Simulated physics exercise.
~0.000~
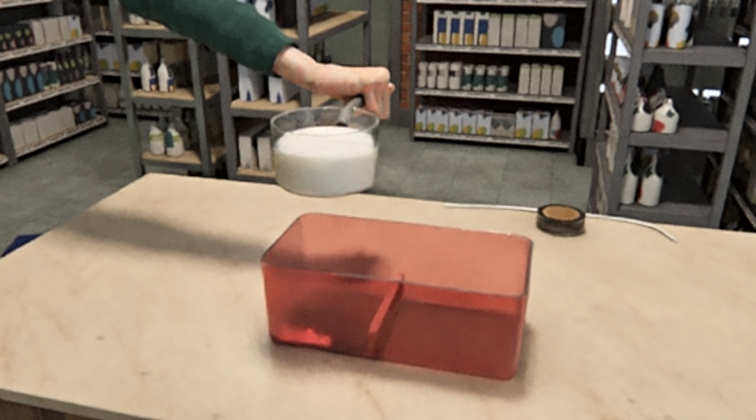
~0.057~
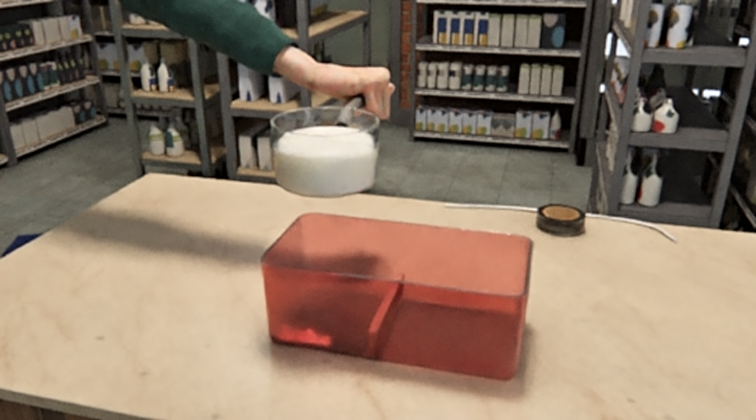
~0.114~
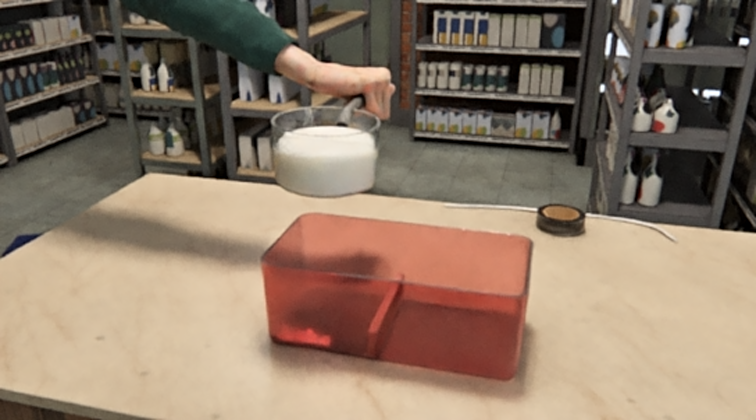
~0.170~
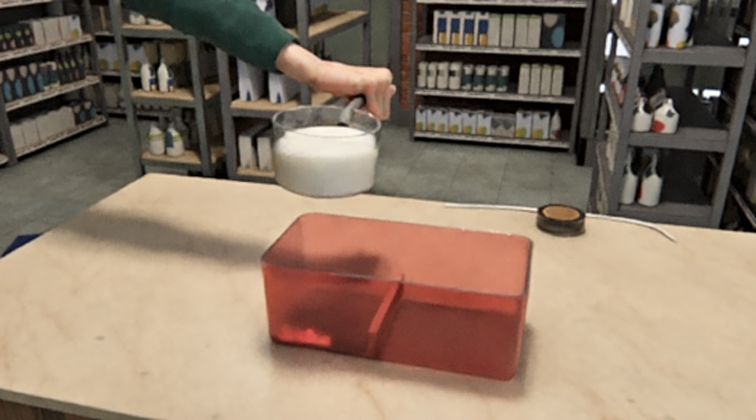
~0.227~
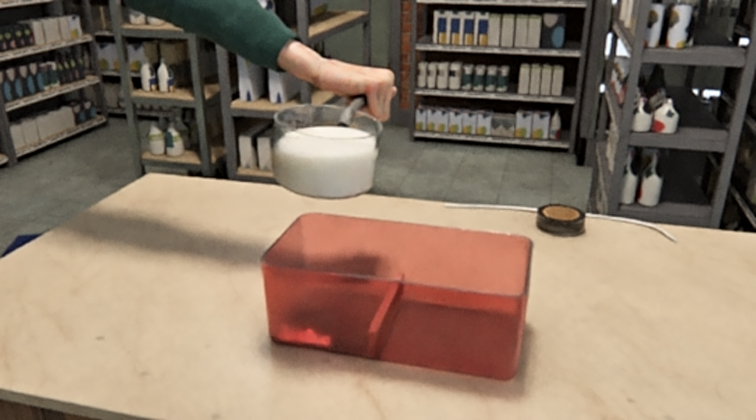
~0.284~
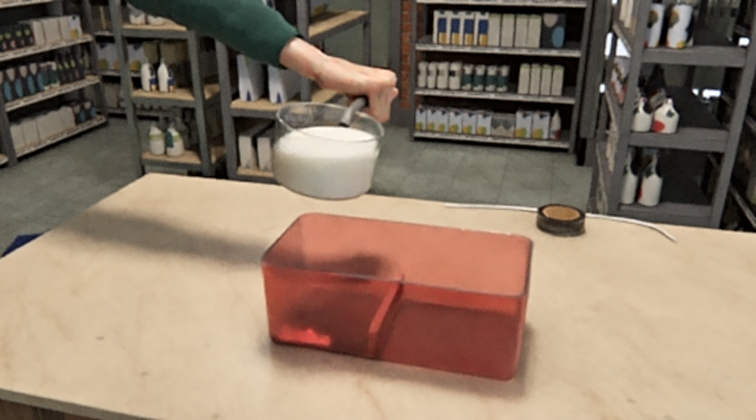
In a shop with stocked shelves, a hand held a clear saucepan of milk above a red, see-through basin with a low wall inside, then slowly leaned the pan slightly to the right.
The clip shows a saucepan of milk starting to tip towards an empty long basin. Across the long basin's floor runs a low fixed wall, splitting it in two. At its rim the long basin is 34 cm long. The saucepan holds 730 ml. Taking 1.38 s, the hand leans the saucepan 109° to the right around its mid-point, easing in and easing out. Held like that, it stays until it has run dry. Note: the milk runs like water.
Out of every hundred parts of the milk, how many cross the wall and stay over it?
About 92 in every hundred.
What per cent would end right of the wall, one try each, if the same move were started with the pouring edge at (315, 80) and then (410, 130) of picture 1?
35 then 95 %.
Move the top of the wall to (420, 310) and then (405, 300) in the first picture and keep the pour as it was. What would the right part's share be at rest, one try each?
One try each: Around 55 percent and then around 70 percent.
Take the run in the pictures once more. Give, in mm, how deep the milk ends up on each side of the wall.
Depths: Left near 2 mm, right near 24 mm.
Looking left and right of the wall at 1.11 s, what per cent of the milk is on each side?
Near 3 on the left, 72 on the right.
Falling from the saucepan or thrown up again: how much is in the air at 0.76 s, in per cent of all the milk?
Estimate: About 22 % of all of it.
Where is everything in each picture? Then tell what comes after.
In the first picture, it leans 0°; its right rim is at (376, 126); the milk meets the walls at (281, 136) and (375, 144); the long basin's rim runs from (282, 236) to (530, 266); the wall's top is at (387, 301).
In the second picture, it leans 0°; its right rim is at (376, 126); the milk meets the walls at (281, 136) and (376, 143).
In the third picture, it leans 2°; its right rim is at (377, 128); the milk meets the walls at (281, 136) and (375, 144).
In the fourth picture, it leans 4°; its right rim is at (378, 130); the milk meets the walls at (281, 136) and (376, 144).
In the fifth picture, it leans 7°; its right rim is at (379, 133); the milk meets the walls at (281, 136) and (376, 144).
In the sixth picture, it leans 11°; its right rim is at (381, 137); the milk meets the walls at (282, 136) and (378, 145).
Then, 0.76 s in, the tilt is 64° and 72 per cent is still to pour, 0 is left of the wall and 5 right of it.
Then, 1.11 s in, the tilt is 99° and 15 per cent is still to pour, 3 is left of the wall and 72 right of it.
Then, 1.48 s in, the tilt is 109° and 0 per cent is still to pour, 7 is left of the wall and 92 right of it.
Then, 1.88 s in, the tilt is 109° and 0 per cent is still to pour, 7 is left of the wall and 92 right of it.
Finally, 7 per cent lies left of the wall, 92 right of it and 0 outside.
